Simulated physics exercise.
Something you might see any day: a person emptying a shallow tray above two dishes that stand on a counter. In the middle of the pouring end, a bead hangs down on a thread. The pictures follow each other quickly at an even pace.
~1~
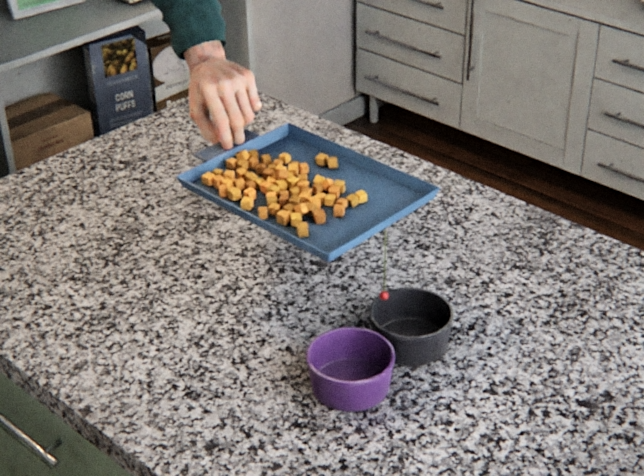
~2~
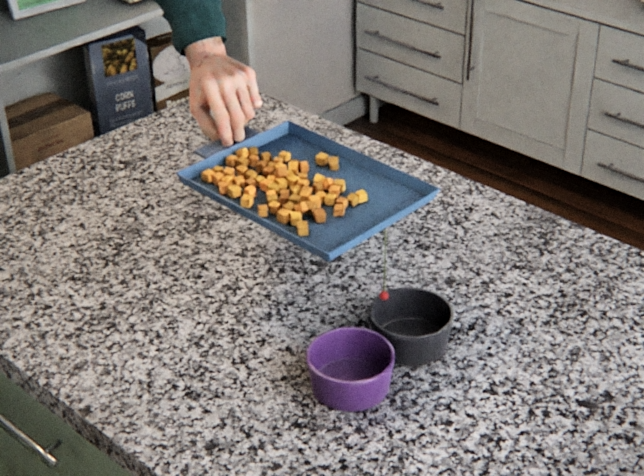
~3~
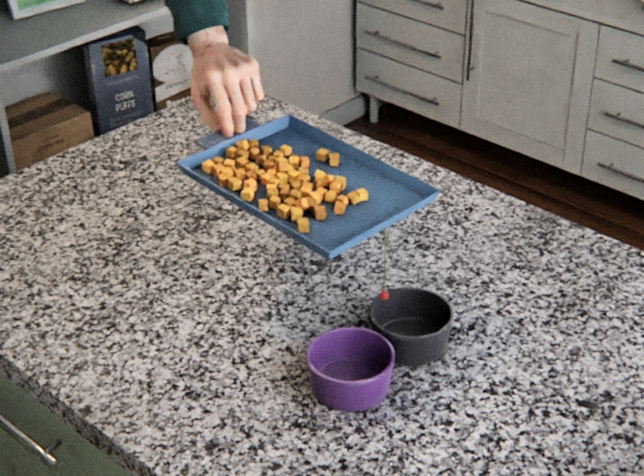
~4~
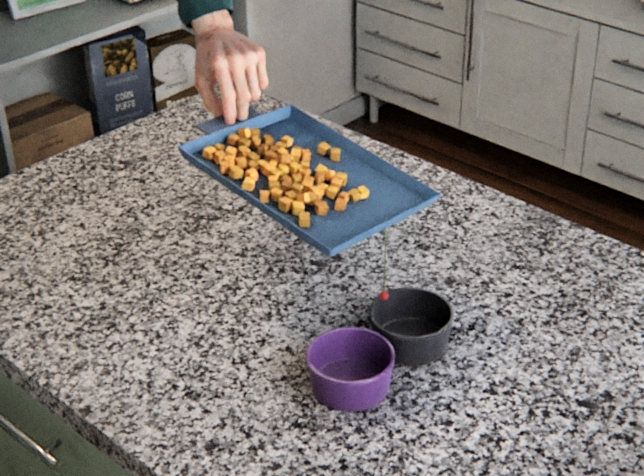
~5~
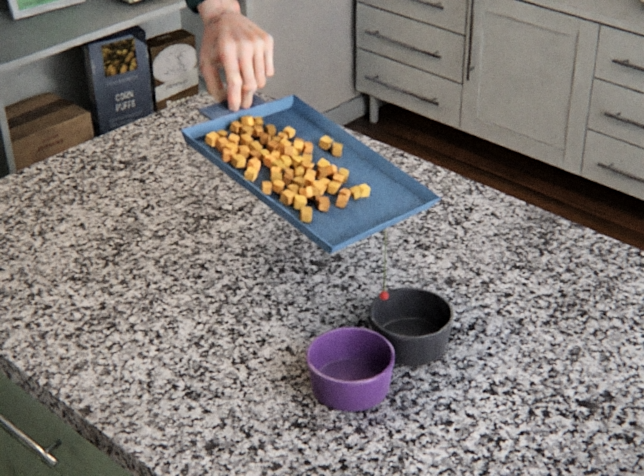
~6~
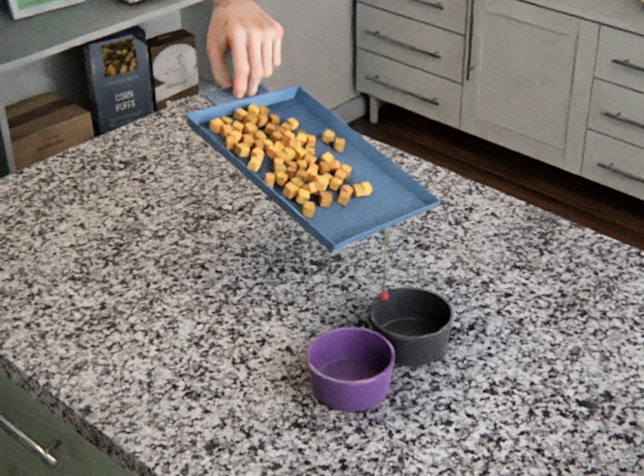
Blue tray of golden cubes tilting gradually as a hand raises its far end above a purple dish and a black dish.
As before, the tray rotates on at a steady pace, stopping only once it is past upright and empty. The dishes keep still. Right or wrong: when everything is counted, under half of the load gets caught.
Right.
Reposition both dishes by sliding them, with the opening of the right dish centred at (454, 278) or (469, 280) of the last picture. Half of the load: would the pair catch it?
Taking them in turn, it's beyond half and then beyond half.
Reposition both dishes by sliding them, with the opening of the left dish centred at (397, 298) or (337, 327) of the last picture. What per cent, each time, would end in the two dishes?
In turn 60 and 20 in a hundred.
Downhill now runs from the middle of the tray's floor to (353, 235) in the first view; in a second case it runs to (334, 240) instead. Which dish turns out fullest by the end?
Tilt 1: Left-side dish. Tilt 2: Left-side dish.
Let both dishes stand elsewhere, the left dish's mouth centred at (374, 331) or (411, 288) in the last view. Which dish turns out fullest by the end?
Result, try one: The dish at right; try two: The dish at left.
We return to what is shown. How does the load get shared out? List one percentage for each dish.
Roughly: Left 0 %, right 10 %.
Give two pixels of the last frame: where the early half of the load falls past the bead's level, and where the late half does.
The first part at (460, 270); the rest at (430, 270).
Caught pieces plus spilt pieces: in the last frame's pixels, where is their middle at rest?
Roughly at pixel (464, 306).
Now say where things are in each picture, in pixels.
In the first frame, corners of the pouring end (328, 251) and (433, 188), level; middle of the load (282, 186), croutons; left dish (382, 386); right dish (443, 341); bead on its thread (384, 296).
In the second frame, corners of the pouring end (329, 250) and (434, 188), level; middle of the load (282, 184).
In the third frame, corners of the pouring end (329, 248) and (434, 190), tipped barely, lowest at the right corner; middle of the load (282, 178).
In the fourth frame, corners of the pouring end (331, 245) and (435, 193), tipped a little, lowest at the right corner; middle of the load (283, 170).
In the fifth frame, corners of the pouring end (333, 243) and (435, 196), tipped a little, lowest at the right corner; middle of the load (285, 162).
In the sixth frame, corners of the pouring end (335, 241) and (435, 199), tipped clearly, lowest at the right corner; middle of the load (288, 154); left dish (382, 386); right dish (443, 341).
Just after the last frame, tray tipped steeply; roughly half on the tray; just a few in the right dish; roughly a quarter outside both; roughly a quarter in the air.
A moment on, tray tipped past a quarter turn; about a tenth in the right dish; the larger part outside both.
Further on, tray tipped past a quarter turn; about a tenth in the right dish; the larger part outside both.
When it is over, tray tipped past a quarter turn; not one in the left dish; about a tenth in the right dish; the larger part outside both.
